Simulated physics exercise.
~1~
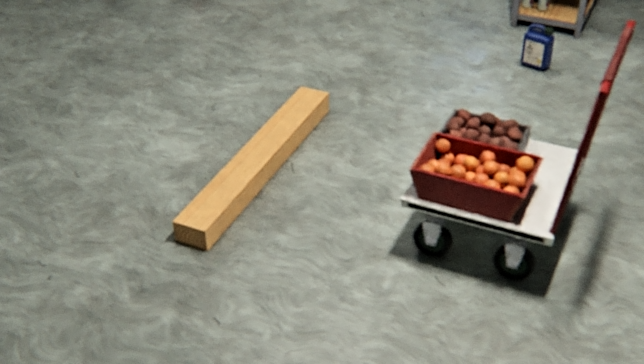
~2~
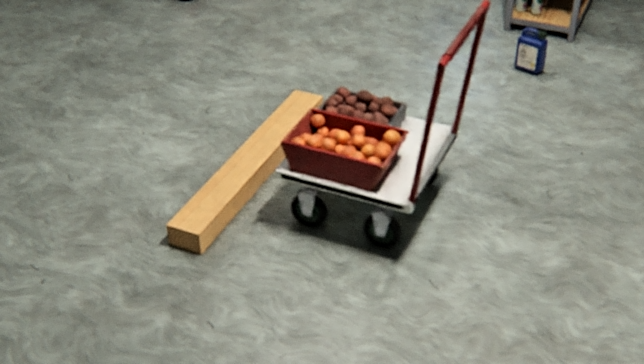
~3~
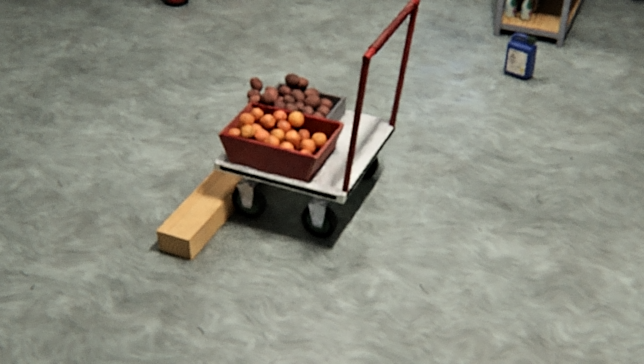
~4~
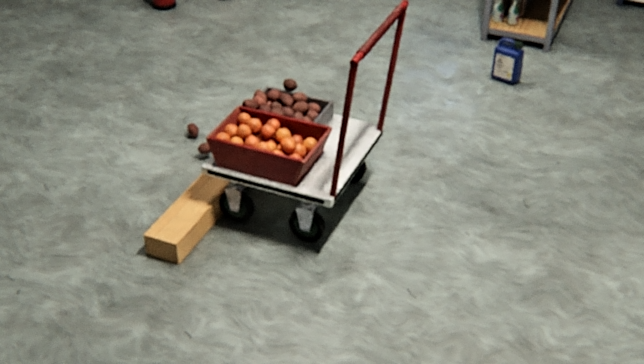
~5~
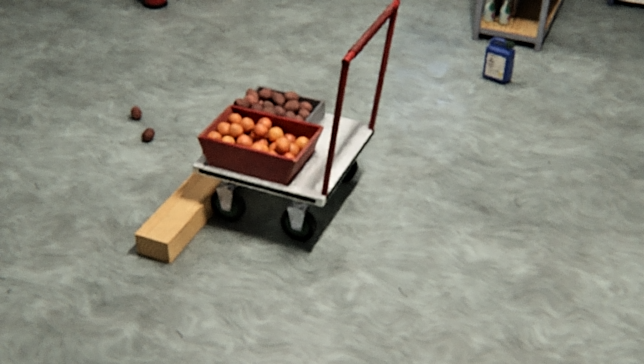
A trolley carrying a red box of oranges and a grey box of red potatoes rolled left until it stopped against a wooden beam on the floor; the oranges stayed in their box, but a few potatoes tumbled off ahead and two lay beyond the beam.
